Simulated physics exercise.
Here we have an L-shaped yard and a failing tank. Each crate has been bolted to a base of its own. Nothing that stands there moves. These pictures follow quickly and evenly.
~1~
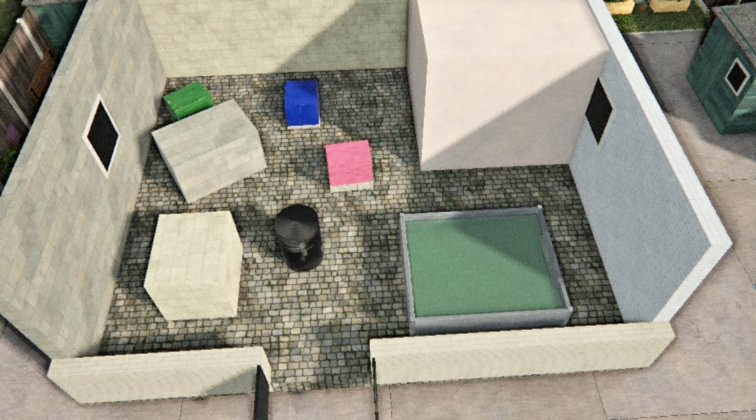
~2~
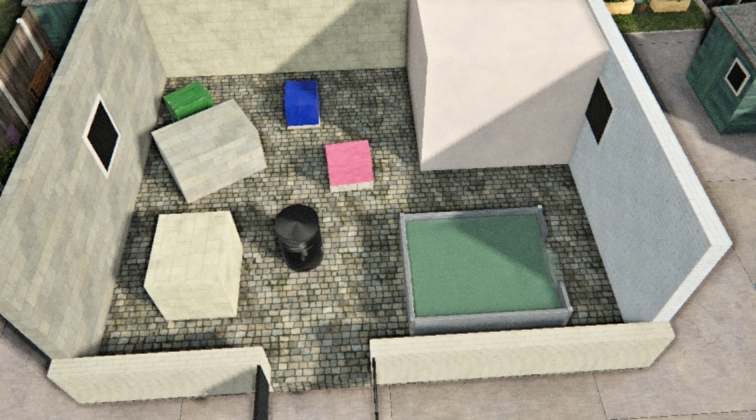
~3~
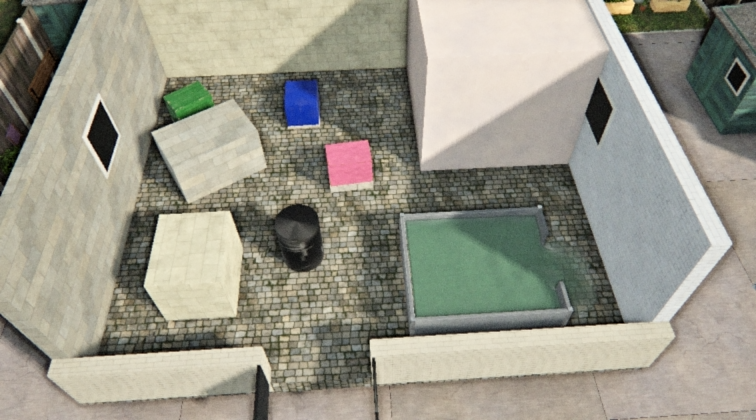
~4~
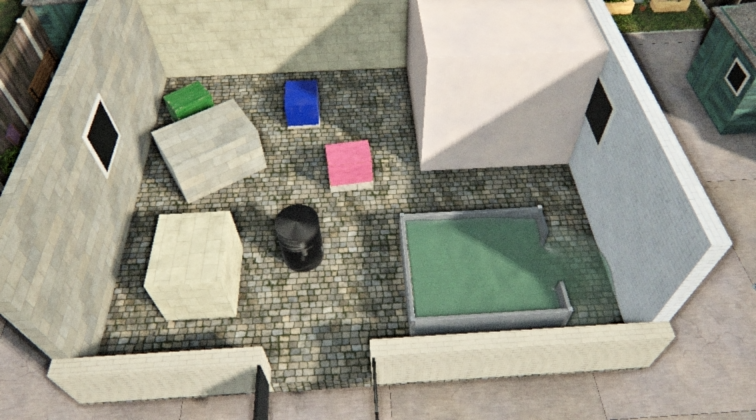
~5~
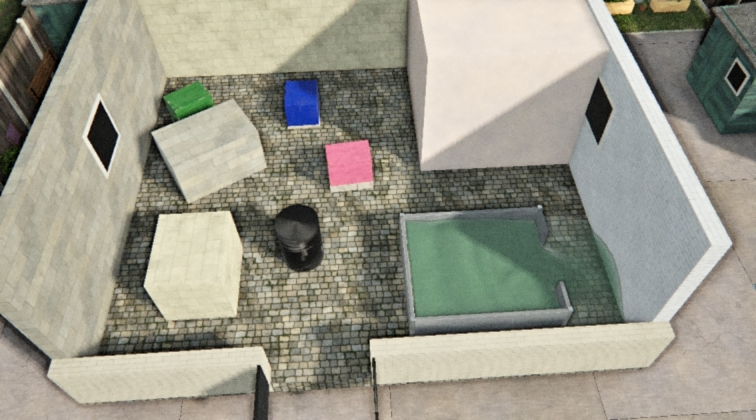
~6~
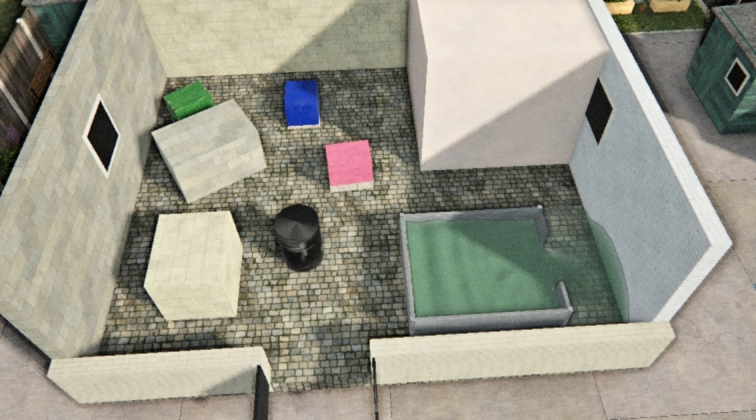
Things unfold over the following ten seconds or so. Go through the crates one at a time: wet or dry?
Crate by crate: Blue crate dry, pink crate dry, green crate dry.
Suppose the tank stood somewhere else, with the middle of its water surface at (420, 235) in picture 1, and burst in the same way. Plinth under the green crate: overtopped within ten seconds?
I reckon the green crate is unharmed.
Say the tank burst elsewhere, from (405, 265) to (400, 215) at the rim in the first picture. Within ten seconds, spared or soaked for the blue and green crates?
I expect blue goes wet while green goes wet.
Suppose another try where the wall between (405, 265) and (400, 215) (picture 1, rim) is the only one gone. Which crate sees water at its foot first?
That would be the pink crate.
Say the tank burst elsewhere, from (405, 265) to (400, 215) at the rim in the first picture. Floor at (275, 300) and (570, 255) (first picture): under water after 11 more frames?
Going through them in turn, the first is drenched and the second is untouched by it.
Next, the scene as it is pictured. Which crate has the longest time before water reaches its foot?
Pick: The one in green.
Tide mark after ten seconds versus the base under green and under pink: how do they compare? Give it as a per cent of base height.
About 40 percent and about 70 percent.
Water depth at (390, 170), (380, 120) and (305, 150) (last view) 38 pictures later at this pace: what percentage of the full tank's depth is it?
Some 6, 2 and 0 in a hundred.
A moment on, water covers 10 % of the floor; the blue crate not reached, the pink crate not reached, the green crate not reached.
Next, water covers 15 % of the floor; the blue crate not reached, the pink crate not reached, the green crate not reached.
Then, water covers 35 % of the floor; the blue crate not reached, the pink crate water round its plinth, the green crate not reached.
Later, water covers 55 % of the floor; the blue crate water round its plinth, the pink crate water round its plinth, the green crate not reached.
In the end, water covers 80 % of the floor; the blue crate stayed above the water, the pink crate stayed above the water, the green crate stayed above the water.
